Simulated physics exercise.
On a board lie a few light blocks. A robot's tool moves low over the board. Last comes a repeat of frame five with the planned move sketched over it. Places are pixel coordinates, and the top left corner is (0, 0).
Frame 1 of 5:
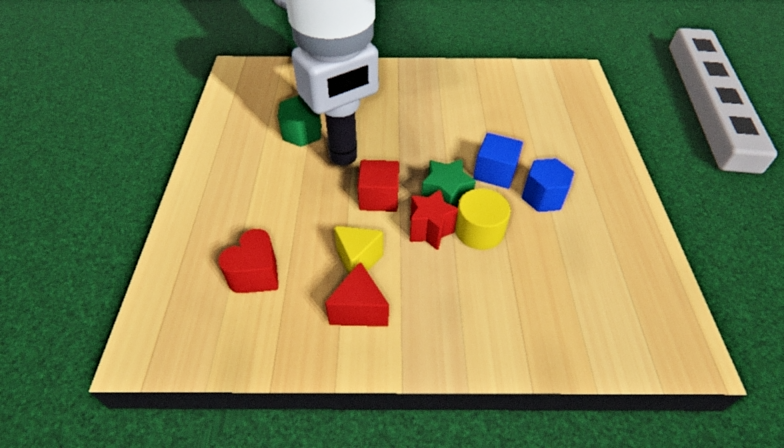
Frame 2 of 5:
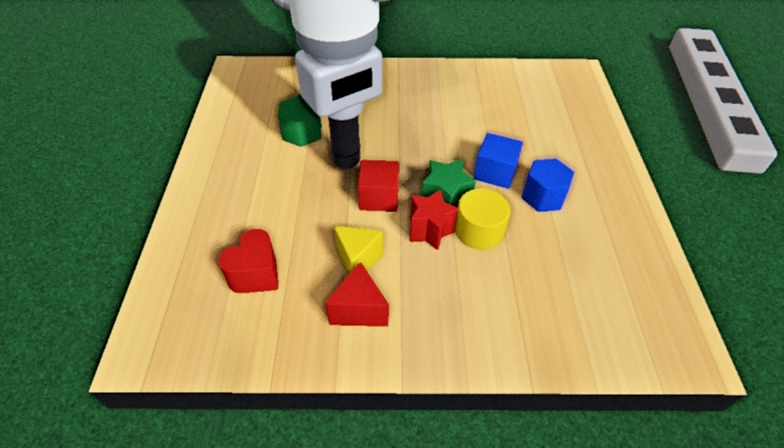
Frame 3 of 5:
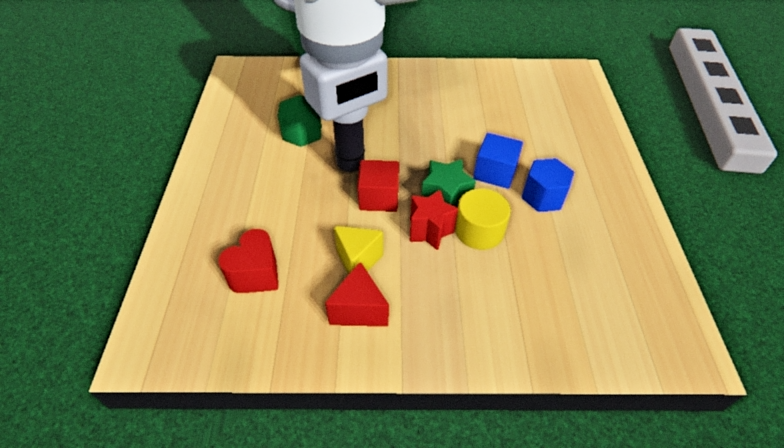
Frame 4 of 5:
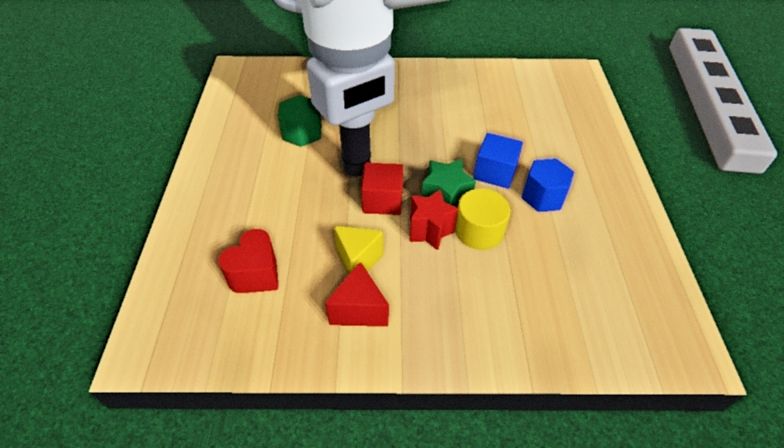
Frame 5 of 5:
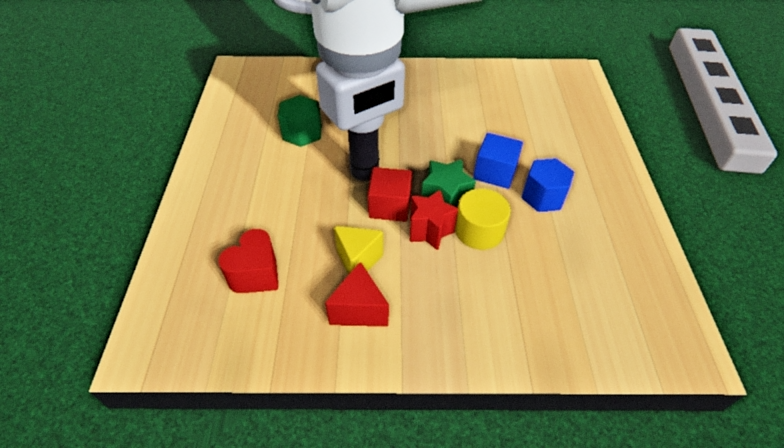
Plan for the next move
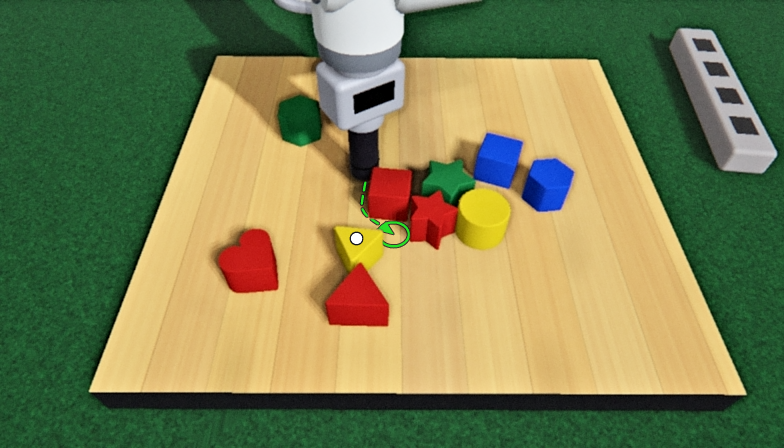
A robot's dark tool moves low over a wooden board scattered with colourful blocks, easing toward a red cube from its upper left. It reaches the cube and pushes it a short way right and slightly down, closer to the red and green stars, while the other blocks stay still.
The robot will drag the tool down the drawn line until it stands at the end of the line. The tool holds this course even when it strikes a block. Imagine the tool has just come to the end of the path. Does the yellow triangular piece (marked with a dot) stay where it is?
Yes.
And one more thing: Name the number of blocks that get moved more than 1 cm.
Blocks that move over 1 cm: Three or more.
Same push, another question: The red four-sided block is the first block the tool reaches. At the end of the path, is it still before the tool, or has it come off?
It rides in front to the end.
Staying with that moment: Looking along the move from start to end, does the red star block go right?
It seems not.
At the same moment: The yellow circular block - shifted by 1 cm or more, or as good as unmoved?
In the end it has been moved.
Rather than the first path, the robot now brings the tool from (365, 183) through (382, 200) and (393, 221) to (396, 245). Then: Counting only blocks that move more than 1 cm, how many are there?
My forecast: 2.
Path on the board, from (365, 183) via (362, 202) and (372, 220), ending at (394, 234); the dot is on the yellow triangular piece.
The first path, step by step. Halfway along, tool at (363, 202); red four-sided block at (399, 206), turned 25° anticlockwise; red star block at (446, 219); yellow circular block at (493, 208).
At the end, tool at (394, 224); yellow triangular piece in place; red four-sided block at (425, 230), turned 45° anticlockwise; red star block at (470, 231); yellow circular block at (500, 208).
